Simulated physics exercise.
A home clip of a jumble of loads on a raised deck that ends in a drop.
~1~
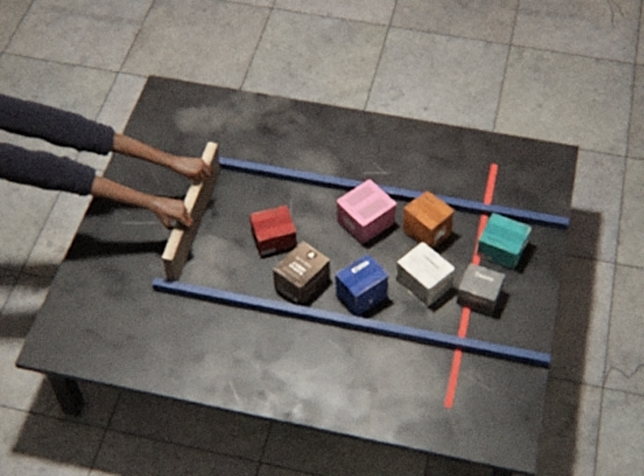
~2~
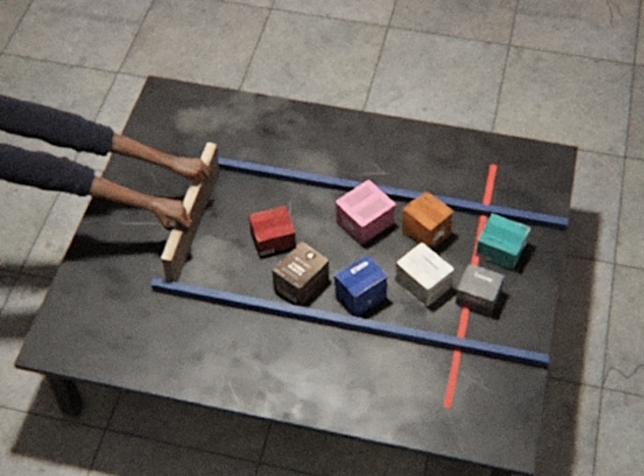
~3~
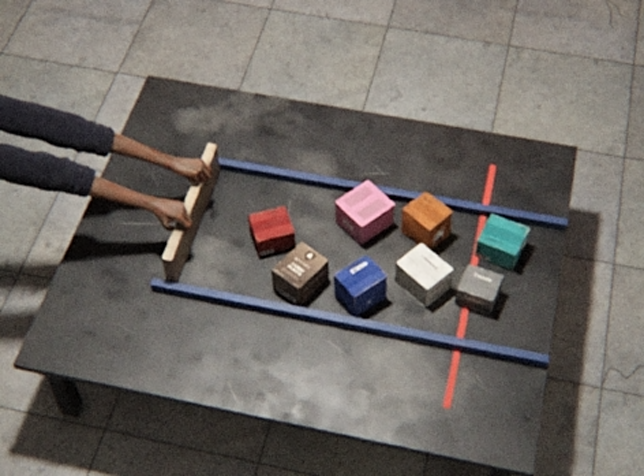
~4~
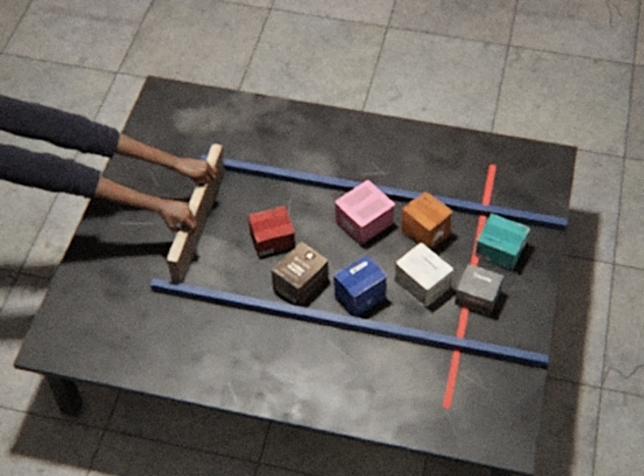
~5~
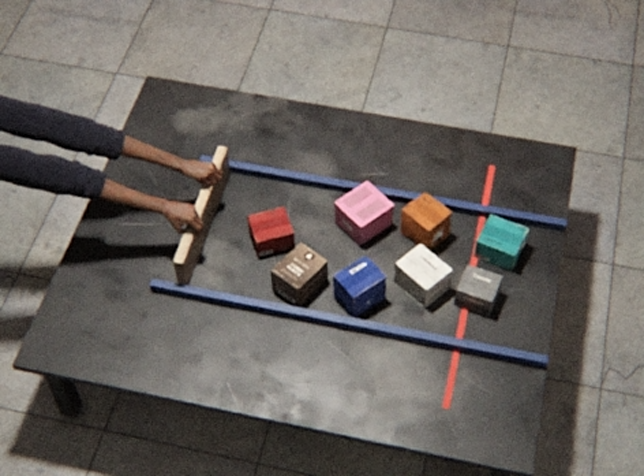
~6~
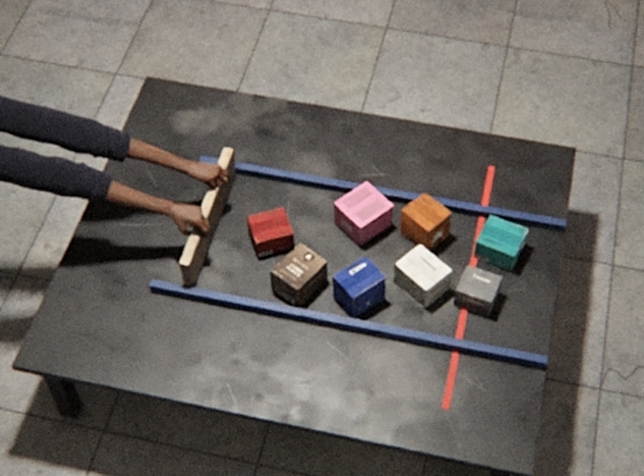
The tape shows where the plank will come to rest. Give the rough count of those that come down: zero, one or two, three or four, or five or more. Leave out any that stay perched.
The number that fall off is one or two.
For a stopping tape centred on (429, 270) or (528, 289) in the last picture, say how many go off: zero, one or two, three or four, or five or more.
The falls would be none; five or over.
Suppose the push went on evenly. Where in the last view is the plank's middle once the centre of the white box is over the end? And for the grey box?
For the white box at (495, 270), for the grey box at (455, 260).
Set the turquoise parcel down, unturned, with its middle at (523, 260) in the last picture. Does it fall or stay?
It tumbles off.
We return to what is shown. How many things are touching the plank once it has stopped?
That makes 3.
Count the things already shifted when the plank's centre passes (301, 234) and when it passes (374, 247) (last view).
By then 2, and 6.
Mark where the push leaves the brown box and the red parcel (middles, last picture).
Near (483, 306) and (491, 275).
Soon after, none off yet; turquoise parcel at rest near (501, 243); grey box at rest near (478, 291); white box at rest near (422, 276).
Then, none off yet; turquoise parcel at rest near (501, 243); grey box at rest near (479, 291); white box moved a little near (440, 277).
By the end, the number that fall off is one or two; fallen, grey box and turquoise parcel.
